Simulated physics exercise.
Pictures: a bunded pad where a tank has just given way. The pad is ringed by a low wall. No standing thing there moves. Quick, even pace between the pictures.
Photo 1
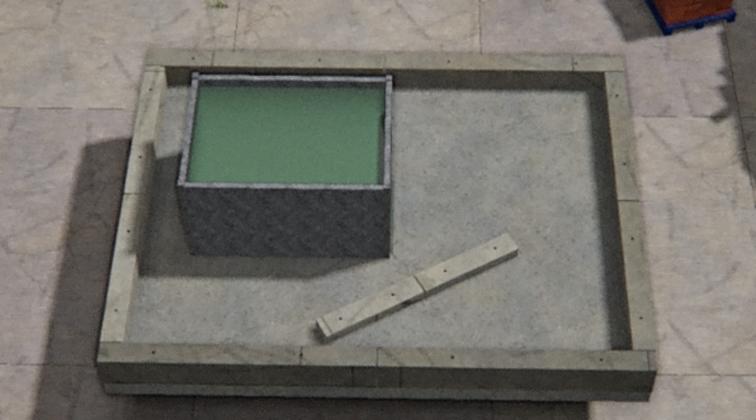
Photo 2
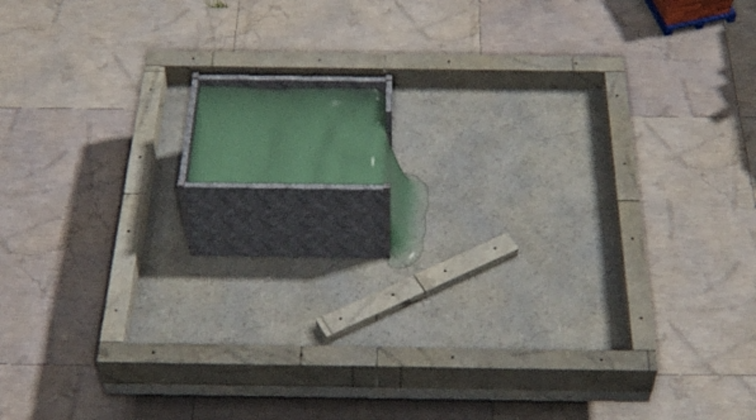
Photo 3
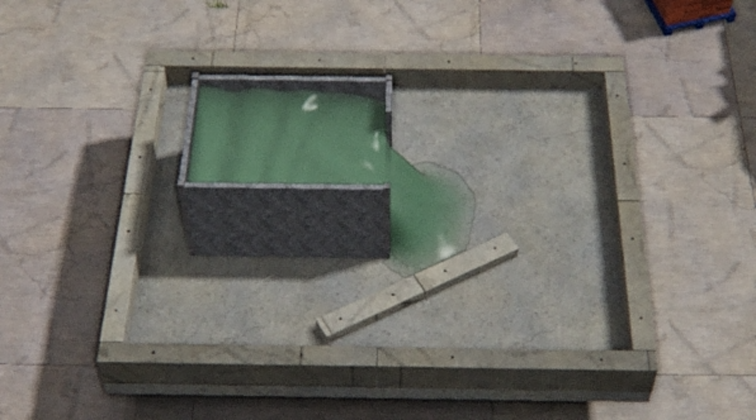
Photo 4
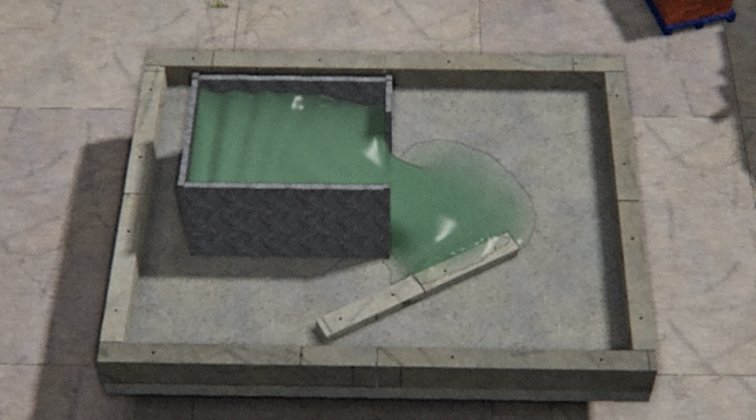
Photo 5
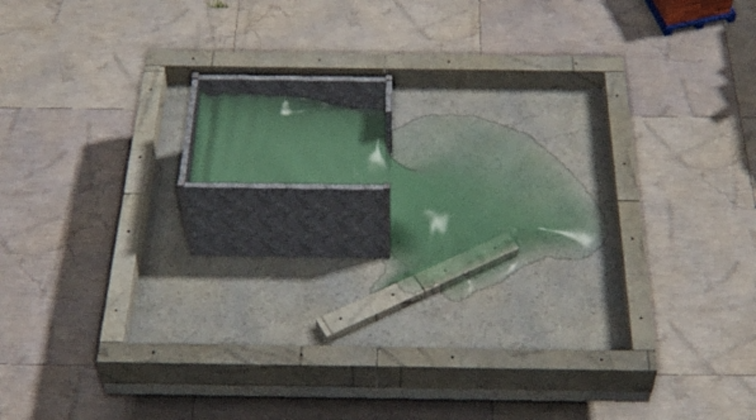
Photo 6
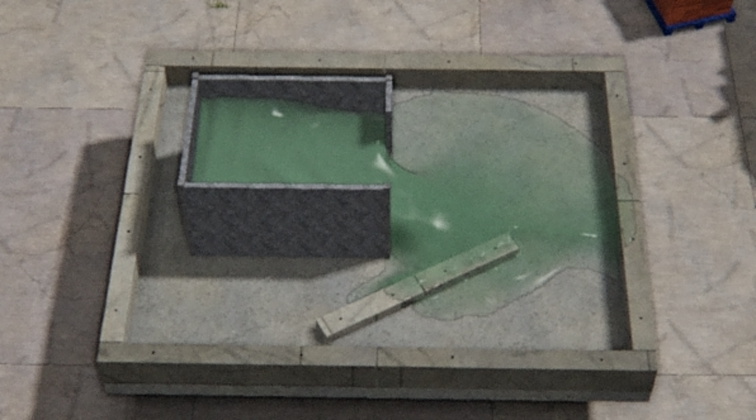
At the start, green water sits still in an open dark tank on a concrete pad ringed by a low wall. Water then pours from a gap in the tank's right side, reaches the slanted low barrier, and spreads widely around its right end to the right-hand wall as the tank's level drops.
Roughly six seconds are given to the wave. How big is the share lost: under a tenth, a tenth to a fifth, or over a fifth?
The share lost is a tenth to a fifth.
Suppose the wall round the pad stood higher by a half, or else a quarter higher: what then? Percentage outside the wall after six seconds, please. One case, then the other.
2 and 6 per cent, in that order.
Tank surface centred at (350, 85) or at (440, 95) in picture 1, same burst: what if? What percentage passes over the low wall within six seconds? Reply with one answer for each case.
20 %, then 30 %.
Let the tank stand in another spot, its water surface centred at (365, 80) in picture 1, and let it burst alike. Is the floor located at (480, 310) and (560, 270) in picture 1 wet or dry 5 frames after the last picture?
Well, first point left untouched, second point drenched.
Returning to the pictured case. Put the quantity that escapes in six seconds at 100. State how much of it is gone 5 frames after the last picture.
Working it through, I arrive at 10 per cent.
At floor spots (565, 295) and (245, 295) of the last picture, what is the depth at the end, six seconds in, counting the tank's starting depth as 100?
14 and 12 %, in that order.
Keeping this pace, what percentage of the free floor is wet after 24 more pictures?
My estimate is near 95 per cent.
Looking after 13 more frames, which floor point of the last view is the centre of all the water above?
I'd put my finger on (438, 216).
A moment on, water covers 50 % of the floor; the low wall has let 0 % over.
Next, water covers 55 % of the floor; the low wall has let 1 % over.
Then, water covers 70 % of the floor; the low wall has let 11 % over.
Later, water covers 80 % of the floor; the low wall has let 14 % over.
In the end, water covers 85 % of the floor; the low wall has let 14 % over.
